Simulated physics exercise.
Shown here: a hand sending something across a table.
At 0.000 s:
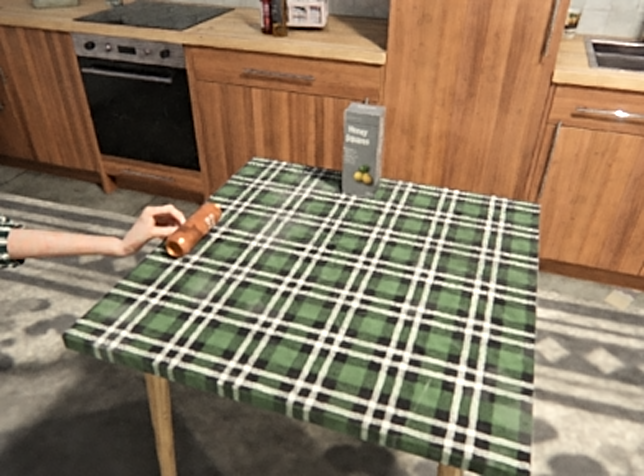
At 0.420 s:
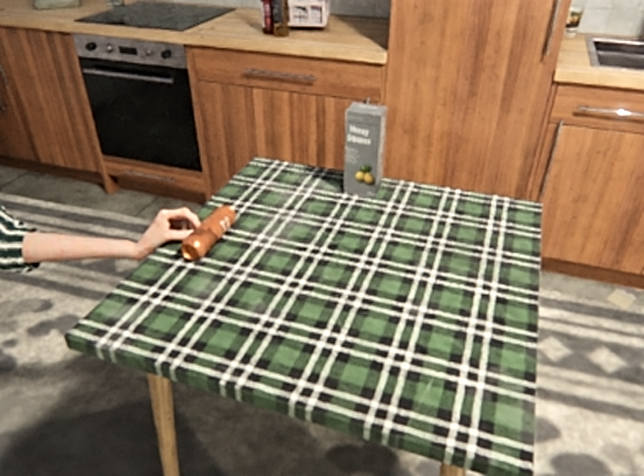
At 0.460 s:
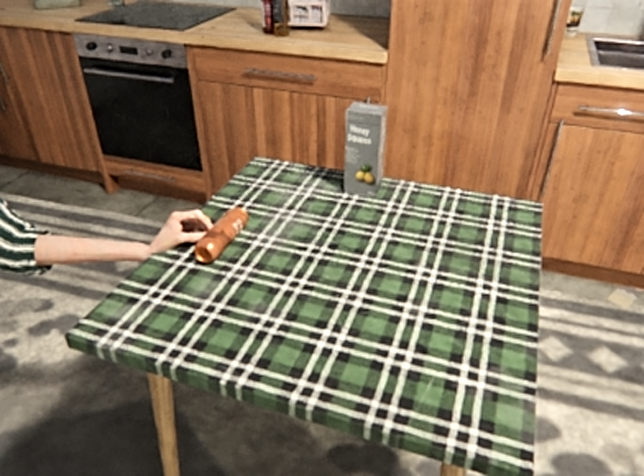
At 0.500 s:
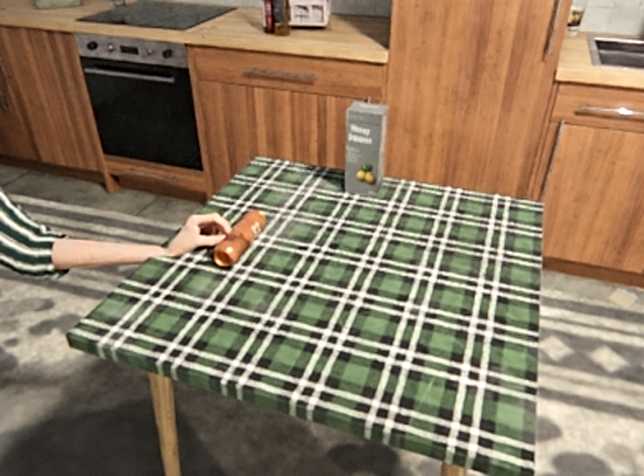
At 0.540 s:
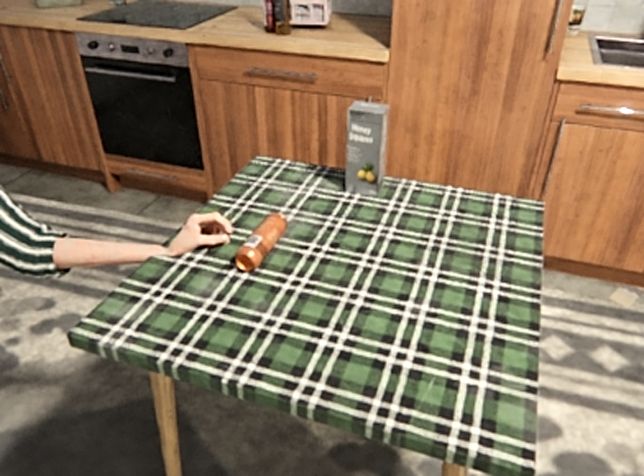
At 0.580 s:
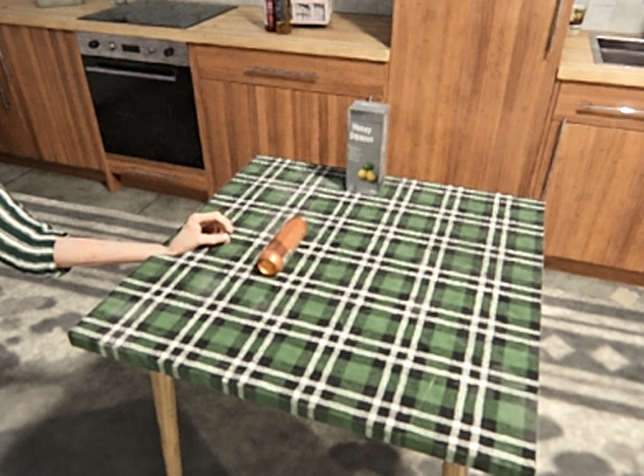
An orange can lies on its side at the left of a table covered in green, black and white plaid, seen from above in a wood-fronted kitchen. A grey carton stands at the table's back edge, with an oven behind to the left. A hand in a striped sleeve pushes the can rightward, then stays still as the can rolls on alone, the view holding steady.
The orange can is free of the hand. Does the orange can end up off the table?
Most likely it gets off the table.
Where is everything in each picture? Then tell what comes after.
Under the hand; orange can (195, 229), in the first frame.
Under the hand; orange can (210, 232), in the second frame.
Under the hand; orange can (223, 234), in the third frame.
Orange can (241, 238), in the fourth frame.
Orange can (262, 241) moved about its own width, in the fifth frame.
Orange can (283, 245) moved well along, in the sixth frame.
By 0.88 s, orange can moved well along near (444, 278).
By 1.28 s, orange can now off the table.
By 1.58 s, things are still on the move.
When it is over (1.9 s), off the table, orange can.
